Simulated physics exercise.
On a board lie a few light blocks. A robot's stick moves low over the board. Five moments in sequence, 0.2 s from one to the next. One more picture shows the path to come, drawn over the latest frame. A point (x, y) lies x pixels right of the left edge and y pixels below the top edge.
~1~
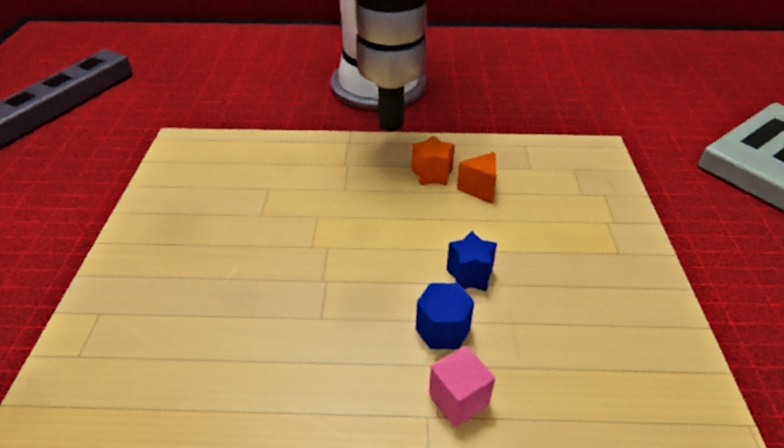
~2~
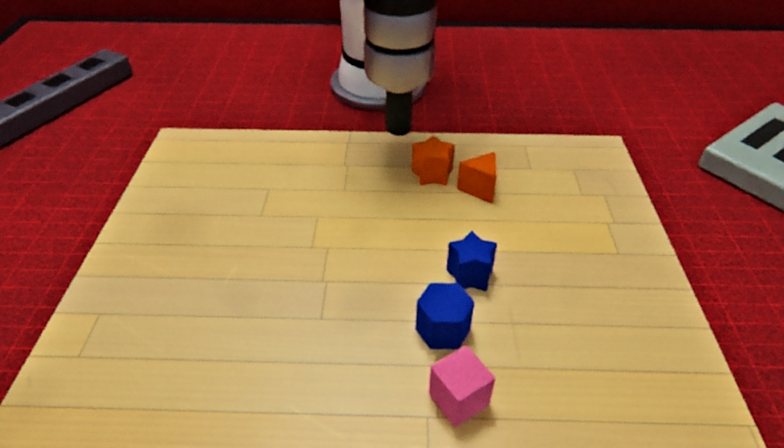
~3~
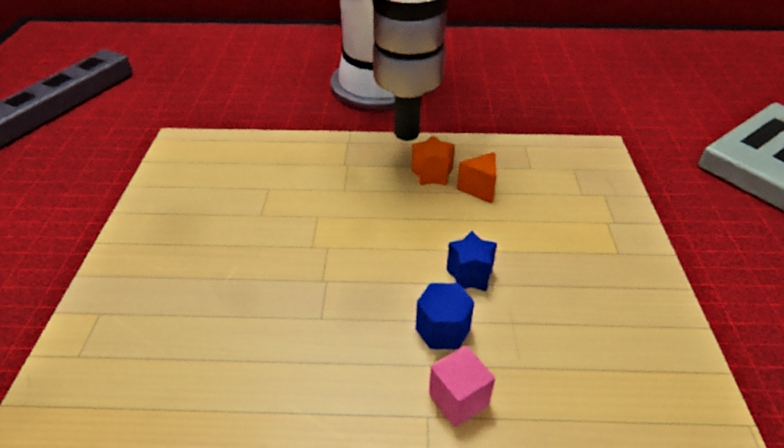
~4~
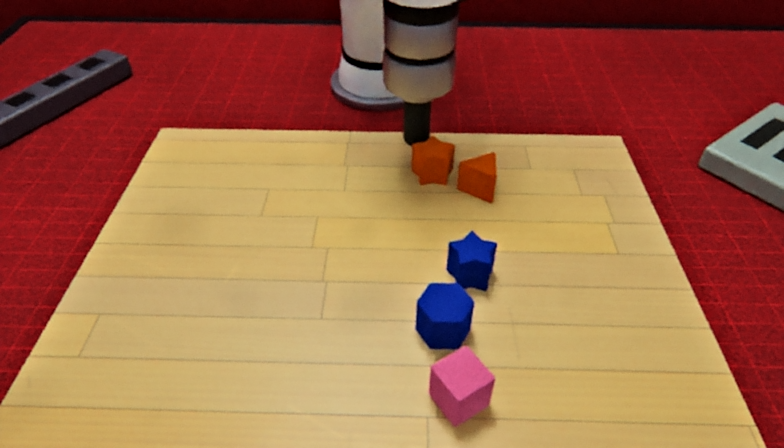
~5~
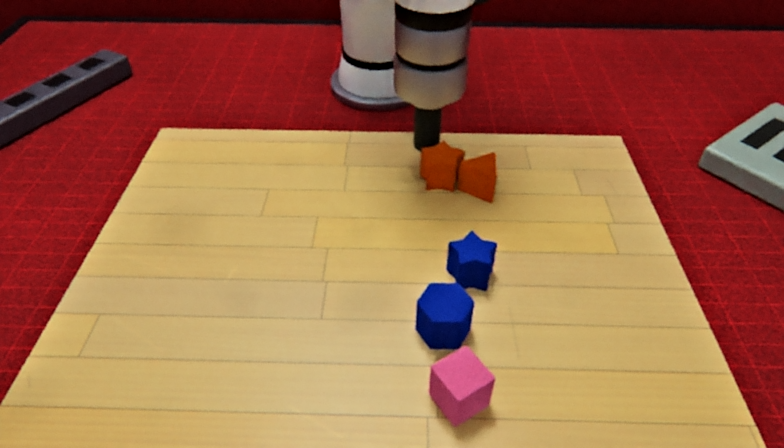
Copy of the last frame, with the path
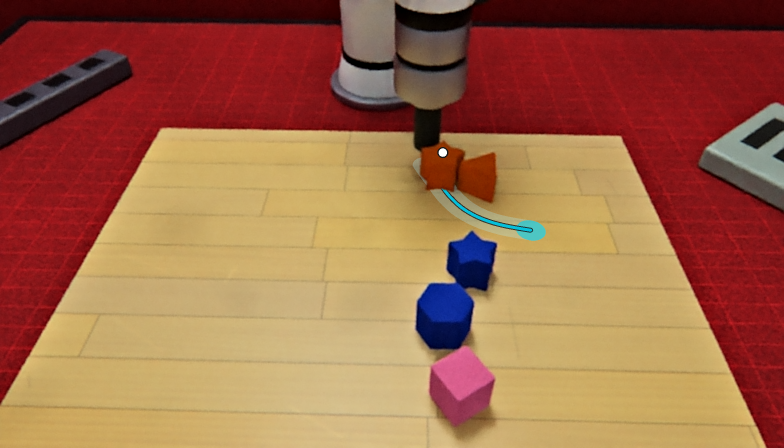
The video shows a robot's stick moving slightly right and toward the viewer over a wooden board with five small blocks, then nudging the orange star block a short way toward the orange triangle while the other blocks stay still.
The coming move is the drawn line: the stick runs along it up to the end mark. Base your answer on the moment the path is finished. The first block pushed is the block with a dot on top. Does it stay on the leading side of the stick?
Fallen away.
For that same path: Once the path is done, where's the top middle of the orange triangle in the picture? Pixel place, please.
Its top middle will sit at (509, 178).
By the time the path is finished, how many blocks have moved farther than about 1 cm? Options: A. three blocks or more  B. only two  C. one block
B - only two.
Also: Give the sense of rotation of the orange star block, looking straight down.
If we look at it from overhead, the orange star block pivots clockwise.
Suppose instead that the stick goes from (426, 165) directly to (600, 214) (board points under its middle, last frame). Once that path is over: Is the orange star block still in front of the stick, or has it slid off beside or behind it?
It slides aside on the way.
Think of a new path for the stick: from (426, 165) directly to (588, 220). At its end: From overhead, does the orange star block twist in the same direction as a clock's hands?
Yes, that is what happens.
Drawn move, from (426, 165) over (446, 192) and (480, 218) to (531, 230); the dot is on the orange star block.
On the path given first. One third of the way, stick at (449, 174); orange star block at (467, 182); orange triangle at (500, 174), turned 80° anticlockwise.
Two thirds of the way, stick at (484, 200); orange star block at (503, 210); orange triangle at (502, 175), turned 90° anticlockwise.
At the end, stick at (535, 211); orange star block at (533, 224), turned 50° clockwise; blue star block still; orange triangle at (509, 178), turned 130° anticlockwise.
